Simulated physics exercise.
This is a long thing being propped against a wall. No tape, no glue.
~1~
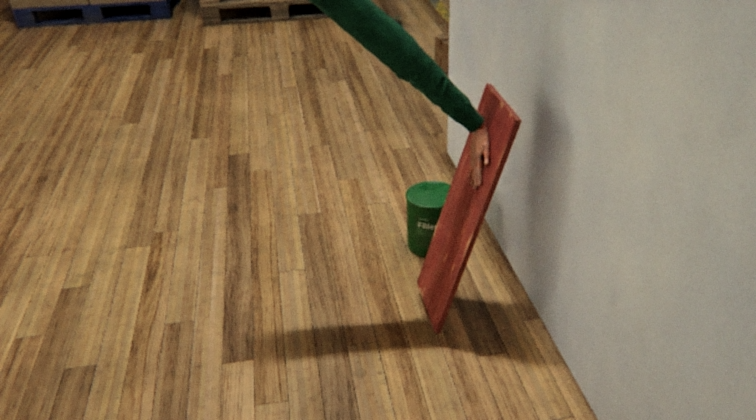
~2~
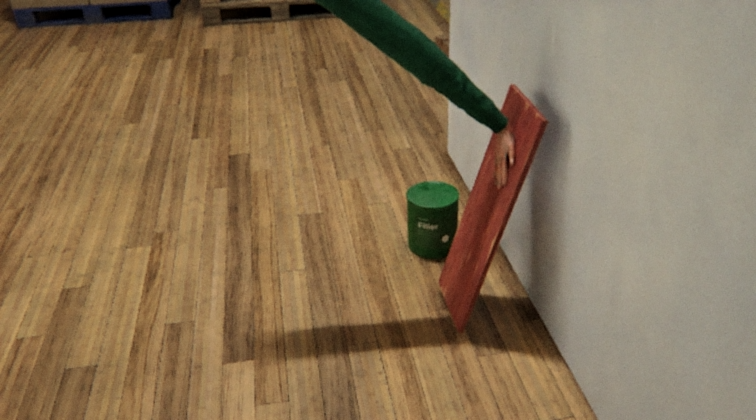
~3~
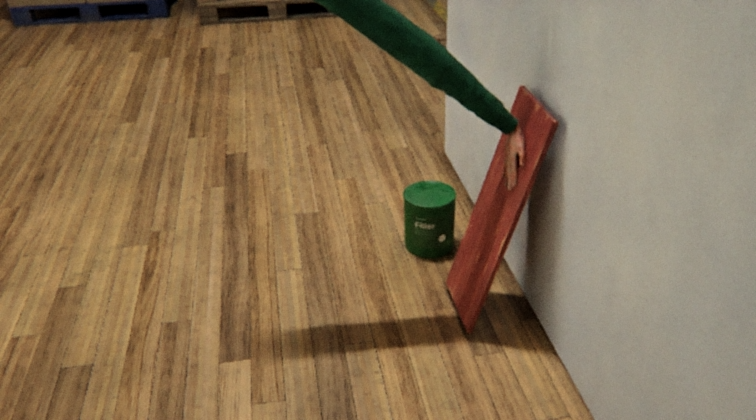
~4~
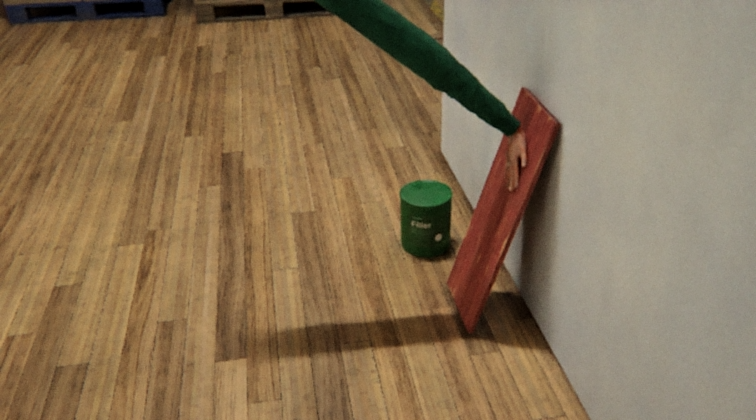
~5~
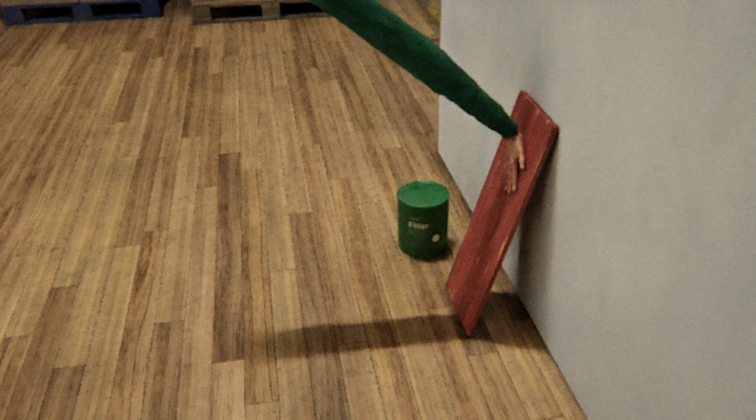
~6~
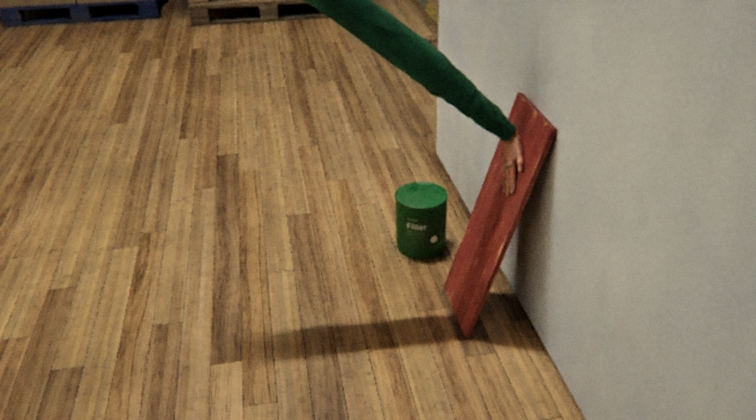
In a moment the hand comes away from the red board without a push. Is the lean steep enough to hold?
The board holds.
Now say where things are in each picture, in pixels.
The first frame shows not yet at the wall; red board (462, 212); green pail (432, 220).
The second frame shows not yet at the wall; red board (486, 212); green pail (433, 220).
The third frame shows not yet at the wall; red board (495, 213); green pail (429, 219).
The fourth frame shows not yet at the wall; red board (497, 214); green pail (426, 218).
The fifth frame shows propped up under the hand; red board (495, 216); green pail (423, 219).
The sixth frame shows propped up under the hand; red board (493, 218); green pail (421, 220).
Then, 0.40 s on from there, no change.
Then, 0.90 s on from there, red board resting near (493, 219).
In the end, both unmoved. At the end, from the last picture's camera, red board near (493, 219). The board remains leaning.
